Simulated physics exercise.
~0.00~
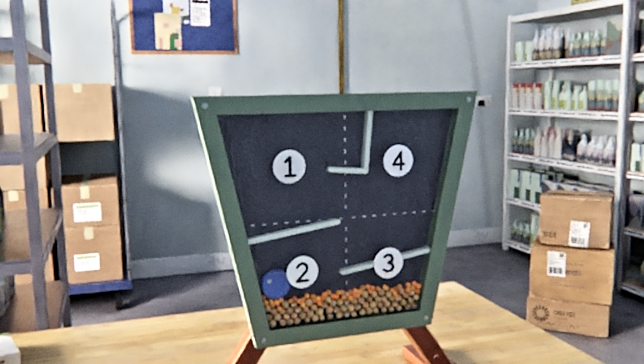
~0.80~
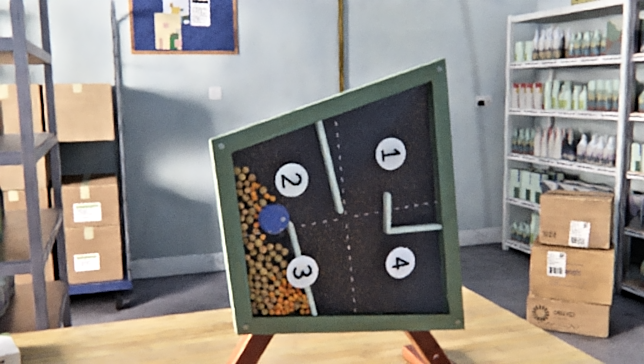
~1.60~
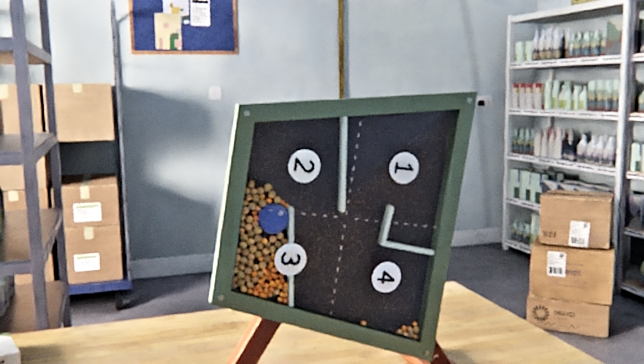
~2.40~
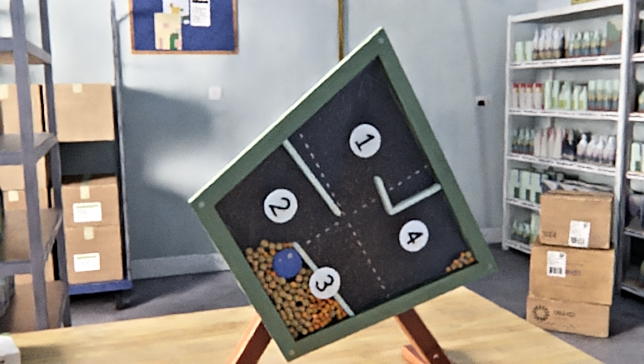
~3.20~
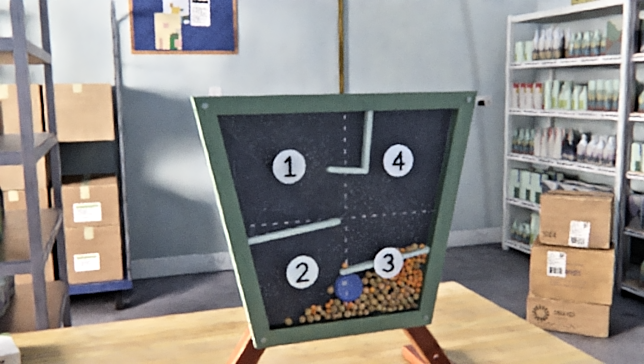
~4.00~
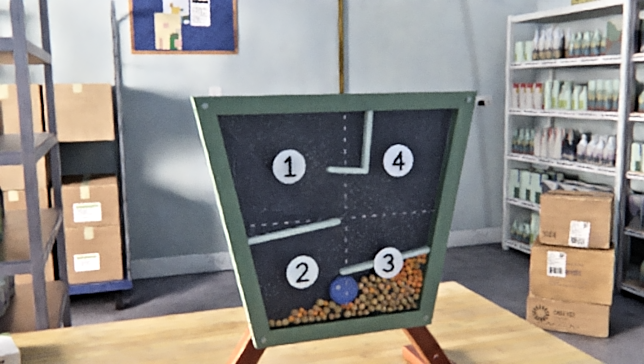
The clip opens on a green-framed box standing level on a wooden table in a storeroom, with tan and orange beads spread along its bottom and a blue disc resting at the left. The box turns clockwise to a little past a quarter turn, and the beads heap along its left side with the disc among them, while a few end up at the lower right. It then swings back counterclockwise, the main heap gathering at the lowest corner. Finally it stands level again, most beads banked in quarter three, and the disc shifts slightly left beside them.
